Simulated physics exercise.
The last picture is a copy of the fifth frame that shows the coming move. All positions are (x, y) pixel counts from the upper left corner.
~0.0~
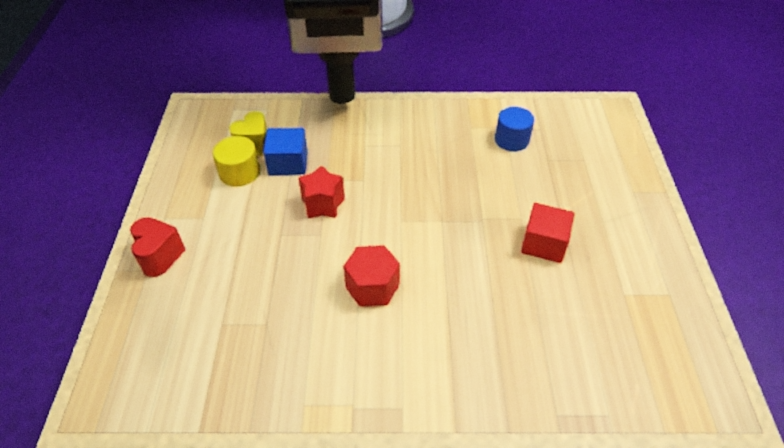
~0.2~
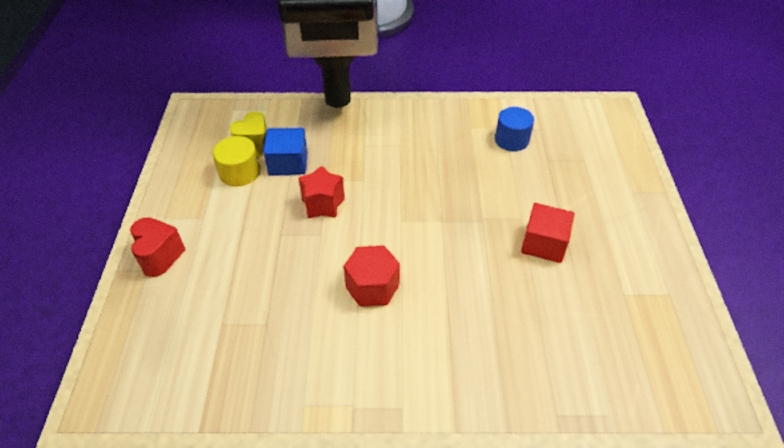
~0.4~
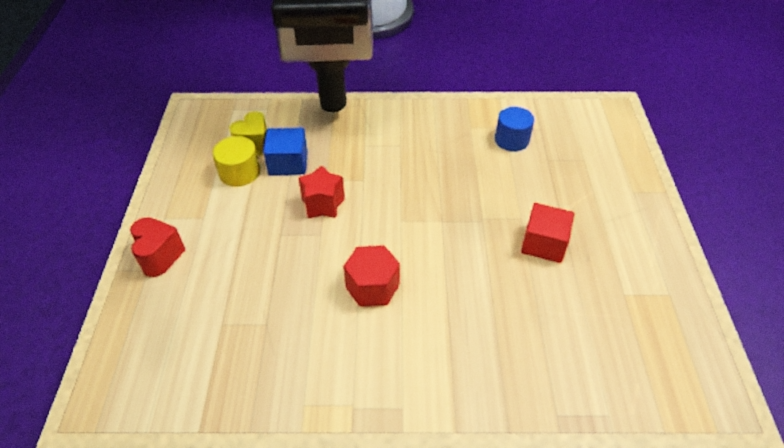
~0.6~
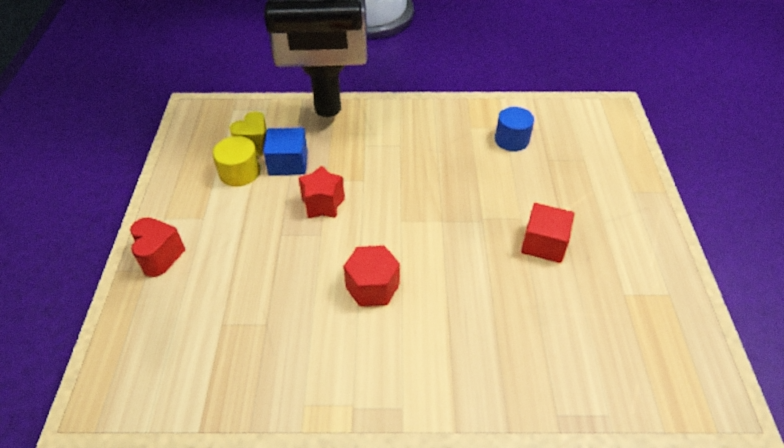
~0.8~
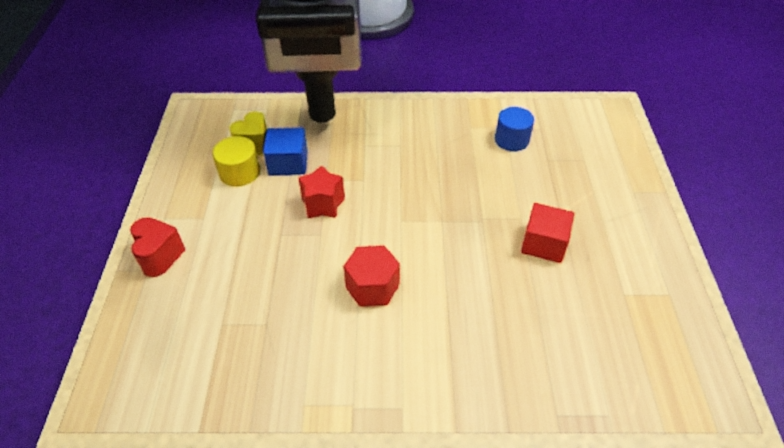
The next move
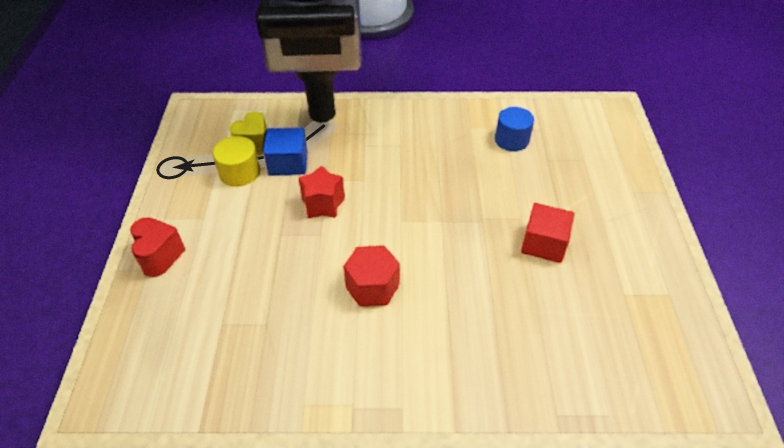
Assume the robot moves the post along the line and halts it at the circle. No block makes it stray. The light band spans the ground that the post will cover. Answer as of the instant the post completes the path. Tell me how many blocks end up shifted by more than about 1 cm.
I'd say three or more blocks get shifted by more than about 1 cm.
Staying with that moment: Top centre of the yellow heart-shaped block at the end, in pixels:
Most likely (217, 120).
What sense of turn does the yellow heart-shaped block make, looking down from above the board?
It goes round the way clock hands do.
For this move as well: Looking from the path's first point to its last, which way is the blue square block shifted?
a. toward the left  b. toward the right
a.
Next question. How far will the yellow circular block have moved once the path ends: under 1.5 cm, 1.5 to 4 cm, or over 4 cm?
Shift: Over 4 cm.
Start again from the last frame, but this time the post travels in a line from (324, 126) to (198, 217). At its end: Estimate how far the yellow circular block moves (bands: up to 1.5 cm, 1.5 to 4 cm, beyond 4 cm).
Answer: More than 4 cm.
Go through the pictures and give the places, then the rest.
Post tip at (342, 96); block tops, yellow circular block at (234, 149); yellow heart-shaped block at (250, 124); blue square block at (284, 140); red star at (320, 181), in the first picture.
Post at (338, 100); blocks unchanged, in the second picture.
Post at (333, 104); blocks unchanged, in the third picture.
Post at (328, 109); blocks unchanged, in the fourth picture.
Post at (323, 114); yellow circular block at (234, 149); yellow heart-shaped block at (250, 124); blue square block at (284, 140); red star at (320, 181), in the fifth picture.
Path on the board, from (324, 126) over (283, 151) and (229, 162) to (173, 168).
What follows on the original path. One third of the way, post at (280, 140); blue square block at (273, 152).
Two thirds of the way, post at (226, 150); yellow circular block at (202, 162); yellow heart-shaped block at (218, 121), turned 80° clockwise; blue square block at (272, 156).
At the end, post at (168, 156); yellow circular block at (189, 167); yellow heart-shaped block at (217, 120), turned 85° clockwise; blue square block at (272, 156); red star in place.
